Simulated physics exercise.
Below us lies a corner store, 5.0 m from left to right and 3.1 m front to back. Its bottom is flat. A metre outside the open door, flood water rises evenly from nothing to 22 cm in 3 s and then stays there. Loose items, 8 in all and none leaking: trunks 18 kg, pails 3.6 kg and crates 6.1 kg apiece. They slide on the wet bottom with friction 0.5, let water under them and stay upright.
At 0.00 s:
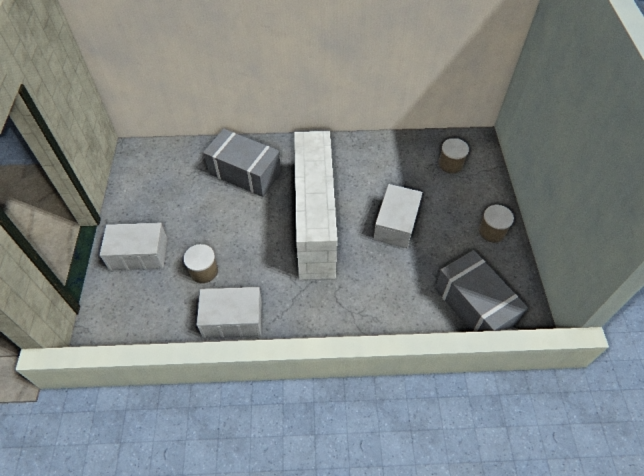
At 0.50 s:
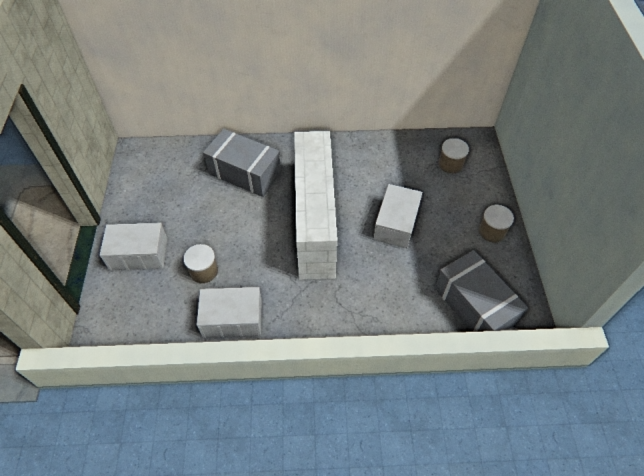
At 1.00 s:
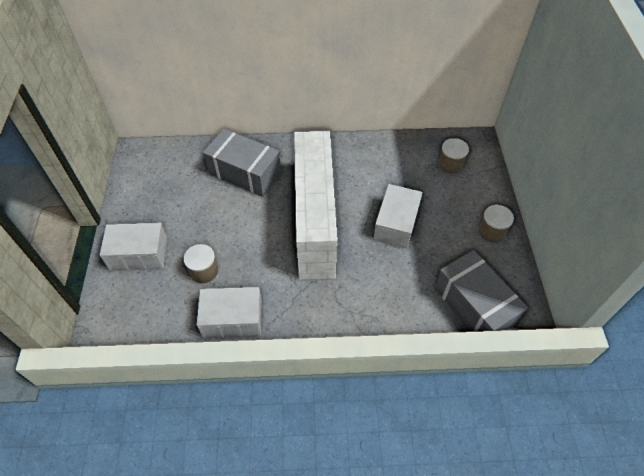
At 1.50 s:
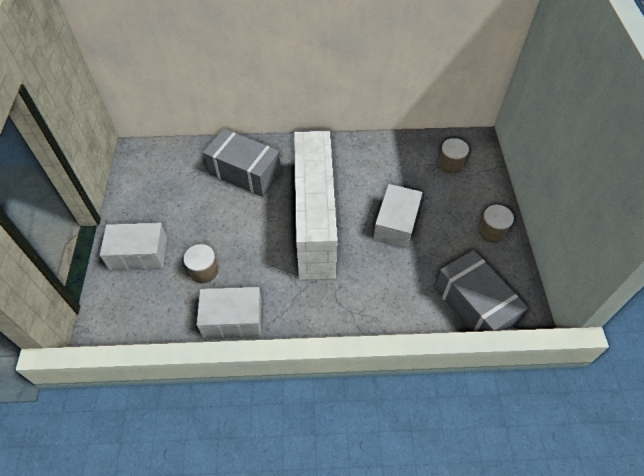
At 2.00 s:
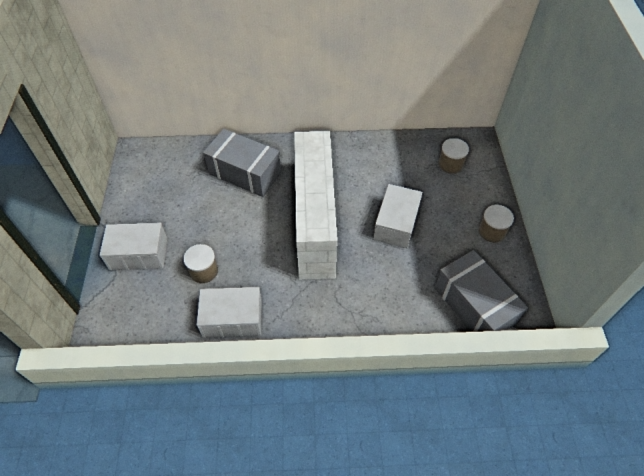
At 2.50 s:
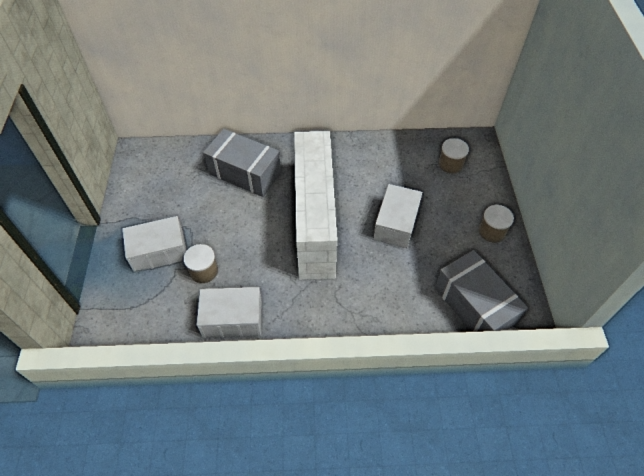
At first, pale crates, round pails and two dark strapped trunks sit still on the grey floor of a walled room, while blue water covers the paving outside. Water then creeps through the doorway on the left and spreads across the nearby floor, and the crate closest to the door shifts slightly right.
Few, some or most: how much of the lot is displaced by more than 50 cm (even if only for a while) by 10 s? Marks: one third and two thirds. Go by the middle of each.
That comes to two thirds or above.
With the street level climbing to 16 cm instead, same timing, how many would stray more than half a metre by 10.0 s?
In that case 4 of them.
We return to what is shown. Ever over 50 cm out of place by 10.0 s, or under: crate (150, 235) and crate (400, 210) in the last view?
In turn: Over, under.
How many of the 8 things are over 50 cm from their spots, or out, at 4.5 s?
I count 3.
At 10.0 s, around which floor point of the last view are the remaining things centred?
Near (408, 164).
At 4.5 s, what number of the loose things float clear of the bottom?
3 of them.
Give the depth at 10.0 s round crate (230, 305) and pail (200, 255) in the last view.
Roughly 8 and 11 cm.
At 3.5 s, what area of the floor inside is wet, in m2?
Roughly 4.5 m2.
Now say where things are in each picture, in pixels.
In the first frame, a crate at (131, 239), on the bottom; a trunk at (483, 288) rests on the ground; 0.0 m2 under water; 0 of 8 have shifted.
In the second frame, a crate at (131, 239), on the bottom; a trunk at (483, 288) rests on the ground; 0.0 m2 under water; 0 of 8 have shifted.
In the third frame, a crate at (131, 239) rests on the ground; a trunk at (483, 288) rests on the ground; water covers 0.0 m2; 0 of 8 have shifted.
In the fourth frame, a crate at (131, 239), on the bottom; a trunk at (483, 288), on the bottom; water covers 0.0 m2; 0 of 8 have shifted.
In the fifth frame, a crate at (131, 239) rests on the ground; a trunk at (483, 288), on the bottom; 0.2 m2 under water; 0 of 8 have shifted.
In the sixth frame, a crate at (152, 236), on the bottom, 23 cm from its start; a trunk at (483, 288), on the bottom; 0.8 m2 under water; 1 of 8 have shifted.
After 3.5 s 1 of 8 are over 50 cm from their spots; 0 afloat.
After 4.5 s 3 of 8 are over 50 cm from their spots; 3 afloat.
After 7.0 s 5 of 8 are over 50 cm from their spots; 4 afloat.
After 10.0 s 6 of 8 are over 50 cm from their spots, and 7 have been at some point; 8 afloat.
